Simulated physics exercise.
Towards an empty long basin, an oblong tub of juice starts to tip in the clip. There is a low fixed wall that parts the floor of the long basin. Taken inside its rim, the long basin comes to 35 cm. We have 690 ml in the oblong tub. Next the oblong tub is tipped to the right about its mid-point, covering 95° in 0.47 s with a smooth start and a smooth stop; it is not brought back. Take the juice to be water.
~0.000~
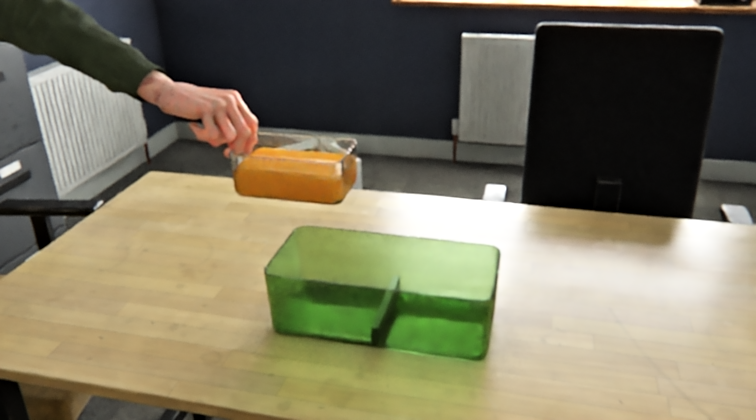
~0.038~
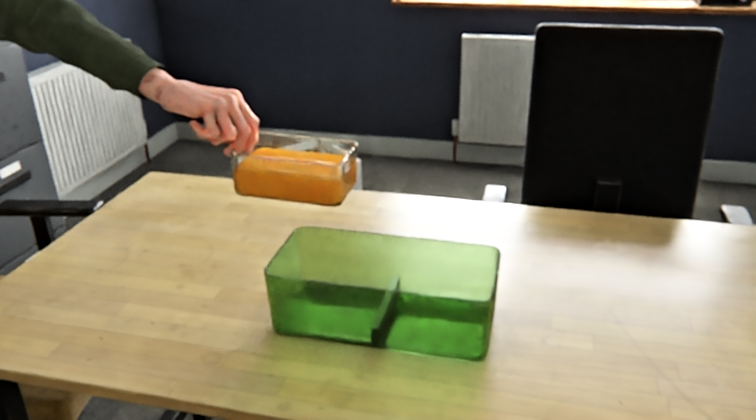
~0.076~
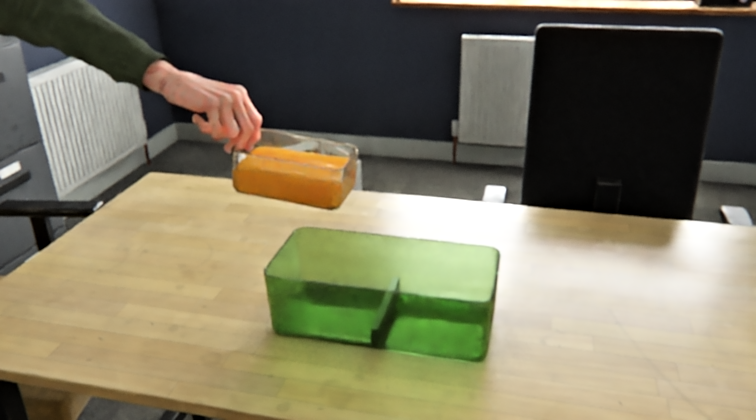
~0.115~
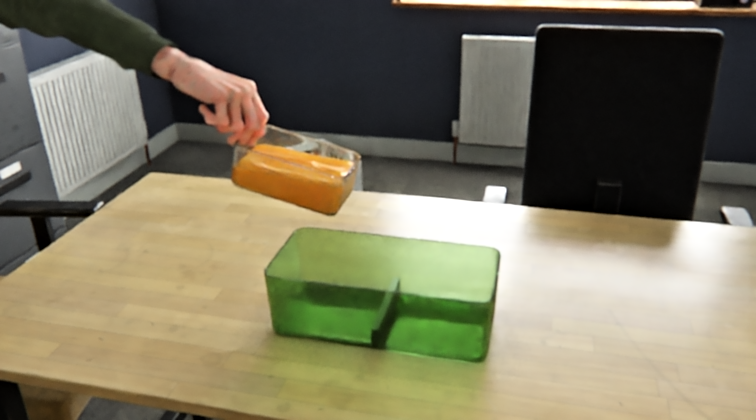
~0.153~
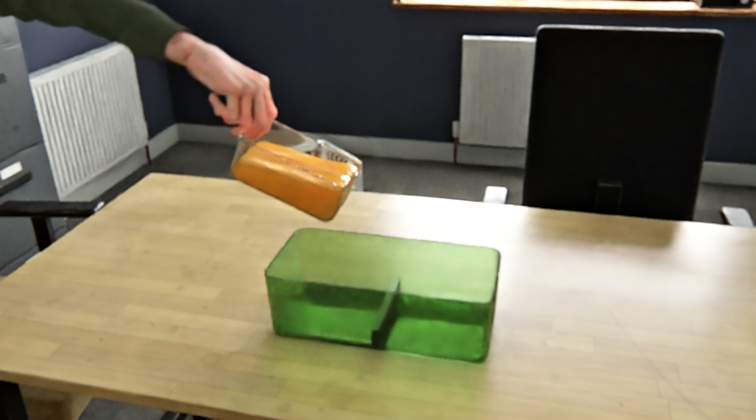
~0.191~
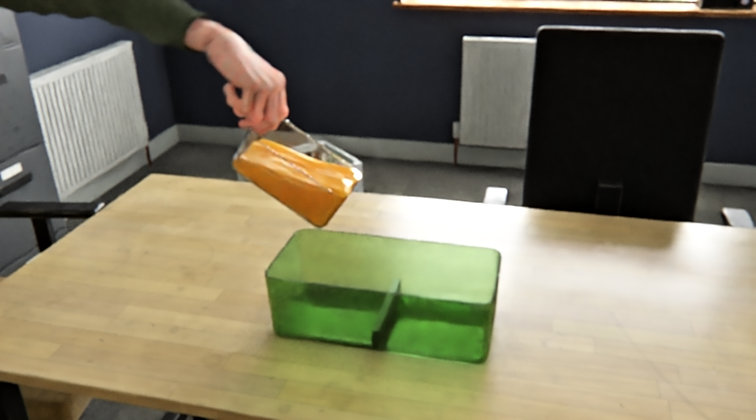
A hand gradually tilting a clear oblong tub of orange liquid down to the right above a divided green basin on a wooden table.
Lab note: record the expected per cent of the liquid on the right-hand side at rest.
Expected right-hand share: 40 per cent.
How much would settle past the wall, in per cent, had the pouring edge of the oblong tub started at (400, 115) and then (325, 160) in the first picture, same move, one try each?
The first try gives 70 percent and the second 15 percent.
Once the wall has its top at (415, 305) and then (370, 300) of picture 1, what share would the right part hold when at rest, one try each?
20 then 70 %.
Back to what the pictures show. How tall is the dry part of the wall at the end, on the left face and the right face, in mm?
Left 18 mm, right 24 mm.
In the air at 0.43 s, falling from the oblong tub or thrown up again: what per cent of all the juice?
50 %.
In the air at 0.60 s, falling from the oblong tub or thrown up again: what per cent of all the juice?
6 per cent or so.
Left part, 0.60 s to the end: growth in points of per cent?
About 10 percent.
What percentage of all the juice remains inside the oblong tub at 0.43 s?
Around 18 percent.
After 0.43 s the tilt is 93° and 17 per cent is still to pour, 21 is left of the wall and 11 right of it.
After 0.60 s the tilt is 95° and 5 per cent is still to pour, 47 is left of the wall and 42 right of it.
After 0.77 s the tilt is 95° and 2 per cent is still to pour, 51 is left of the wall and 38 right of it.
After 0.97 s the tilt is 95° and 1 per cent is still to pour, 55 is left of the wall and 41 right of it.
In the end 57 per cent lies left of the wall, 40 right of it and 3 outside.
